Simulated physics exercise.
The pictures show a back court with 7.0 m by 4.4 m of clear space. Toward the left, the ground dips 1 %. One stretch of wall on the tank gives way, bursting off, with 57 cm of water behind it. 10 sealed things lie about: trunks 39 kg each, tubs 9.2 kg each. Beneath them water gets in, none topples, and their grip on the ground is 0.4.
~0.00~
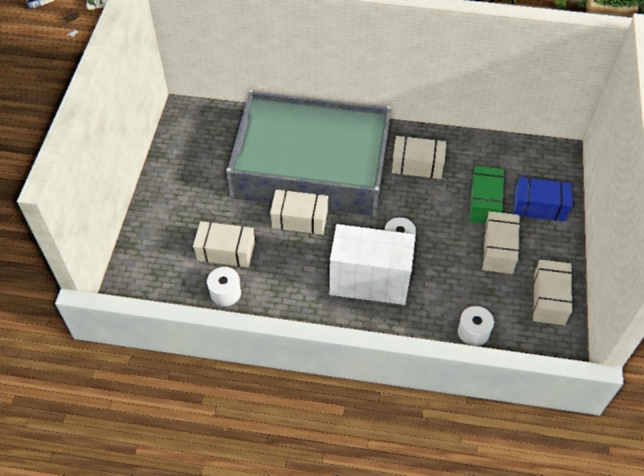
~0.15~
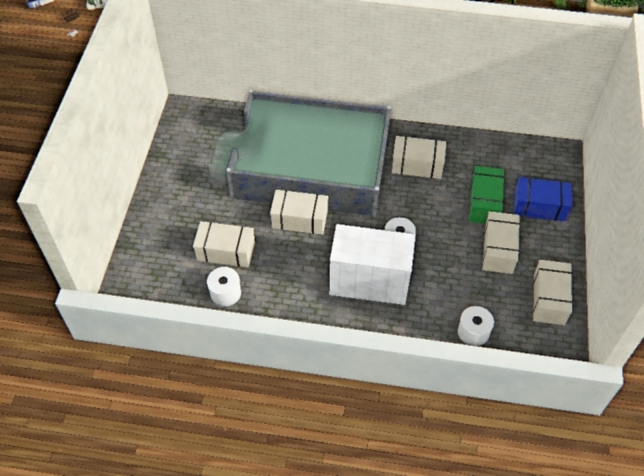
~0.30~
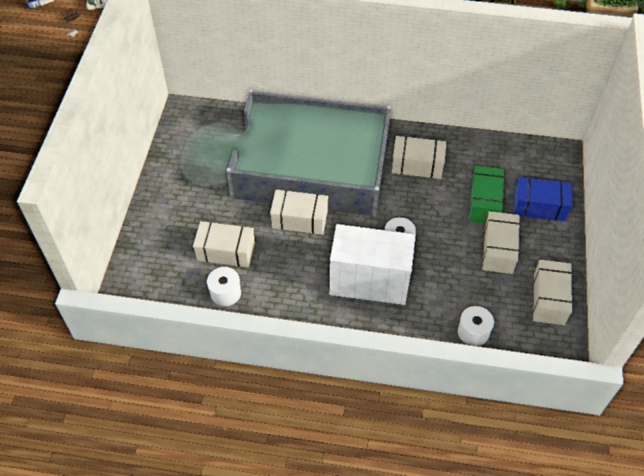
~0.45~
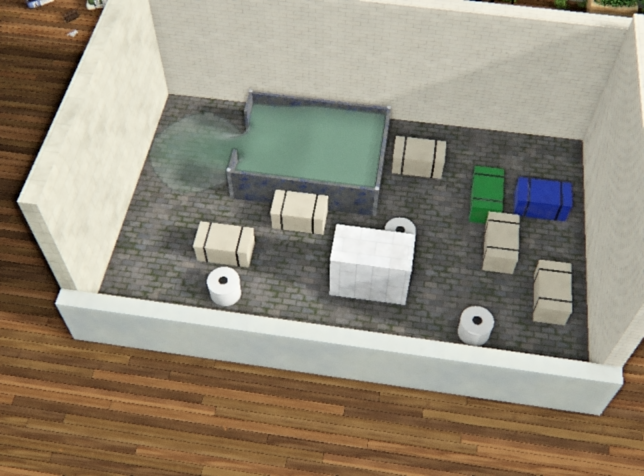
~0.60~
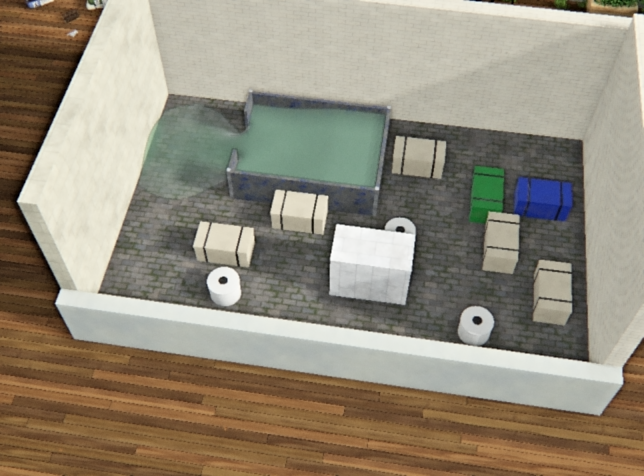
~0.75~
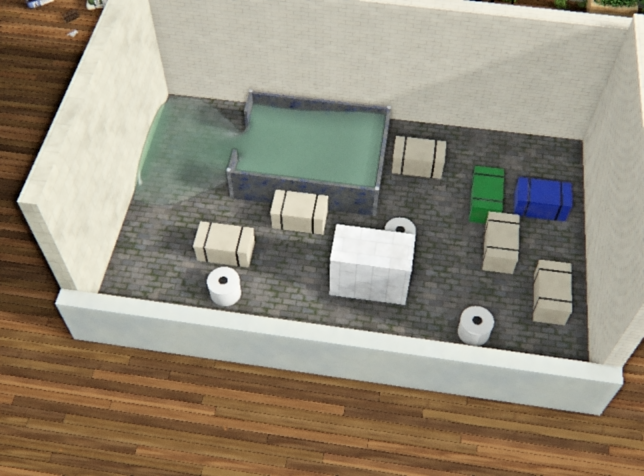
The footage shows a walled court with a tank of greenish water among pale, green and blue trunks and white tubs; water bursts through the tank's left side and spreads leftward across the paving to the wall, while the trunks stay still.
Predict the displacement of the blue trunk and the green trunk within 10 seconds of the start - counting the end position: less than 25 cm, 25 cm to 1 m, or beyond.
Blue trunk: Almost still; green trunk: Almost still.
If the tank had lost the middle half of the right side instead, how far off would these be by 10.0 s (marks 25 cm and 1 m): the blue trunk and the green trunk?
Blue trunk: Washed well away; green trunk: Washed well away.
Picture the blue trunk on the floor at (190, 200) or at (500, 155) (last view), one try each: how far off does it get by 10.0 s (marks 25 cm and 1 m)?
Respectively: It edges along somewhat; it rests almost unmoved.
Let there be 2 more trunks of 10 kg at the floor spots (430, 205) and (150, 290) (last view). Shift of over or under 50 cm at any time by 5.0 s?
Below the mark, beyond the mark.
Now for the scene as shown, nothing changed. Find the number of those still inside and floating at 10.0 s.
My tally comes to 1.
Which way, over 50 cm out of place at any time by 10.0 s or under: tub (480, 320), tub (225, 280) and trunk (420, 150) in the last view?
Beyond the limit, then beyond the limit, then within the limit.
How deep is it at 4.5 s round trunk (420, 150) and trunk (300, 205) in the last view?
Close to 1 and 1 centimetres.
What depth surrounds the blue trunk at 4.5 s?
About 1 cm.
After 2.0 s the blue trunk is near (545, 192), 0.0 m from its start, aground; the green trunk is near (489, 188), 0.0 m from its start, aground; 0 afloat.
After 4.5 s the blue trunk is near (545, 192), 0.0 m from its start, aground; the green trunk is near (489, 188), 0.0 m from its start, aground; 0 afloat.
After 7.0 s the blue trunk is near (545, 192), 0.0 m from its start, aground; the green trunk is near (489, 188), 0.0 m from its start, aground; 1 afloat.
After 10.0 s the blue trunk is near (545, 192), 0.0 m from its start, aground; the green trunk is near (489, 188), 0.0 m from its start, aground; 1 afloat.
